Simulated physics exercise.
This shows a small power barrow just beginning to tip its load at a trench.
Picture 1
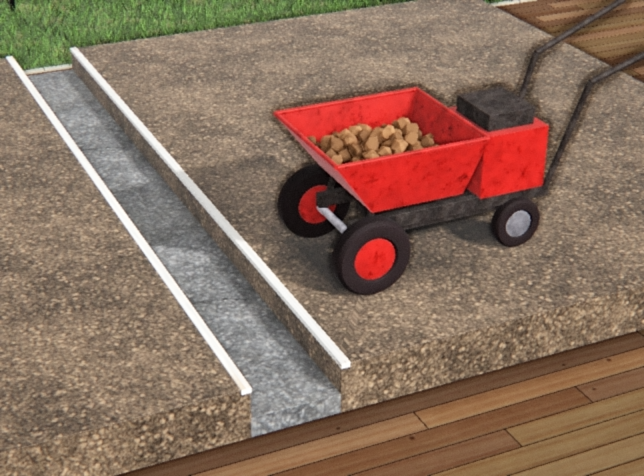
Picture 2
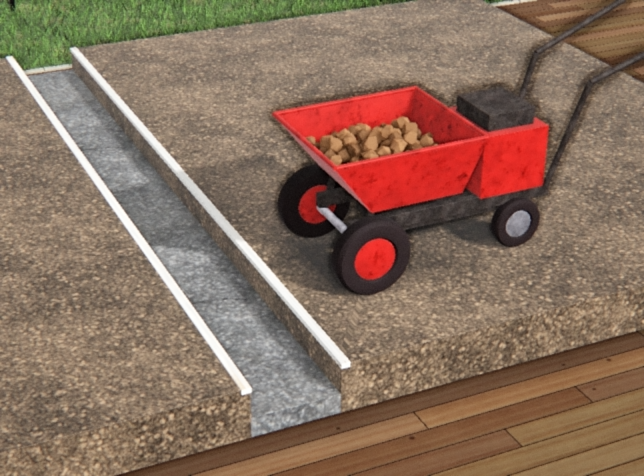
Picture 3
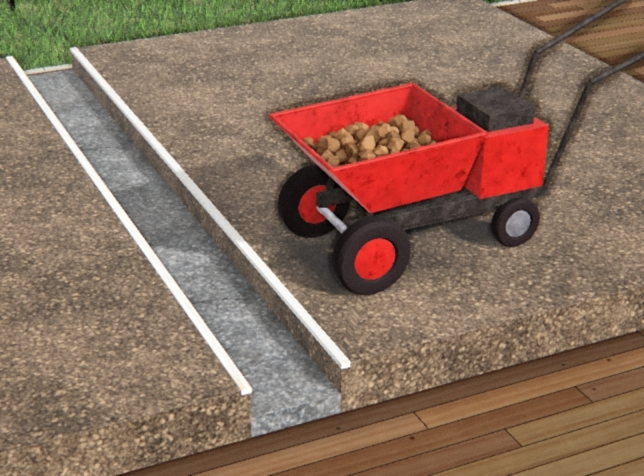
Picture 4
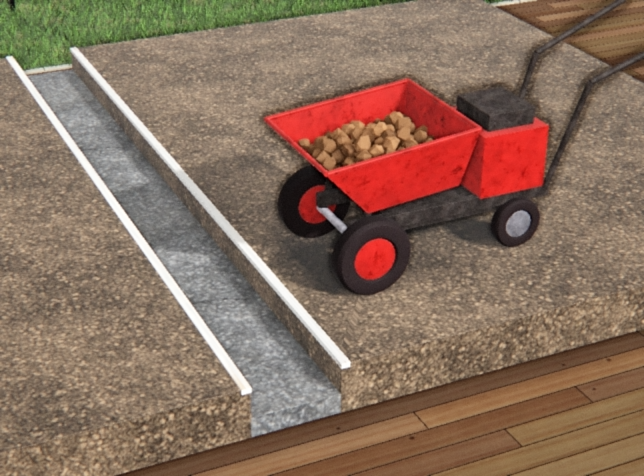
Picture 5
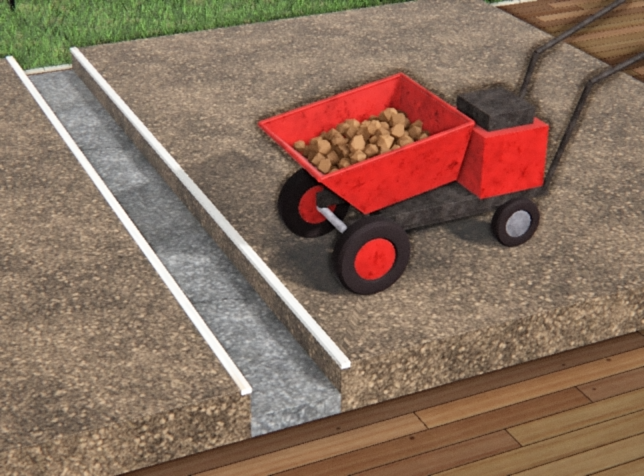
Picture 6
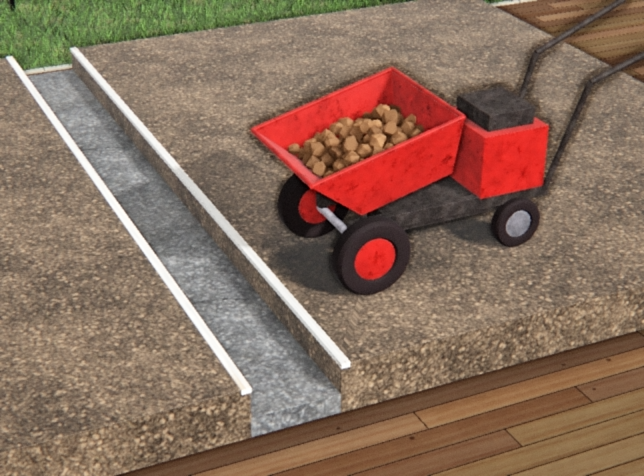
A red power barrow beside a shallow trench gradually tilts its clod-filled skip toward the left.
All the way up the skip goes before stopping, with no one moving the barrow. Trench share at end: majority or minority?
Majority.
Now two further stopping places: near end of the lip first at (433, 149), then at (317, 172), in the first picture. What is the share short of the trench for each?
The first gives close to 50 per cent and the second 0 per cent.
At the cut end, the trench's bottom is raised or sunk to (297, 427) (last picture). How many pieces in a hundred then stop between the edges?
Estimate: Approx. 100 per cent.
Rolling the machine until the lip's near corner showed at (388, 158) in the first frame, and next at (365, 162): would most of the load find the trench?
For the first try, past the halfway mark; for the second, past the halfway mark.
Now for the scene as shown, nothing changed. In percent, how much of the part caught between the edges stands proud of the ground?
About 15 in a hundred.
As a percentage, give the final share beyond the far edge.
About 0 %.
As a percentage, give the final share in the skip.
It works out near 10 percent.
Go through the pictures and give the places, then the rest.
The first picture shows lip of the skip (337, 168), level; top of the load (396, 139), clay clods; first edge of the trench (320, 332); far edge (223, 356), the trench over half as wide as the skip, and shallow for its width.
The second picture shows lip of the skip (336, 169), level; top of the load (397, 145).
The third picture shows lip of the skip (332, 171), tipped barely; top of the load (395, 144).
The fourth picture shows lip of the skip (327, 174), tipped a little; top of the load (391, 142).
The fifth picture shows lip of the skip (320, 180), tipped a little; top of the load (397, 131).
The sixth picture shows lip of the skip (312, 186), tipped clearly; top of the load (395, 132); first edge of the trench (320, 332); far edge (223, 356).
Just after the last frame, skip tipped steeply; every one in the skip.
A moment on, skip tipped right over; the larger part in the skip; roughly a quarter in or heaped over the trench; just a few falling.
Further on, skip tipped right over; about a tenth in the skip; the larger part in or heaped over the trench; just a few beyond it.
When it is over, skip tipped right over; about a tenth in the skip; the larger part in or heaped over the trench; just a few beyond it.
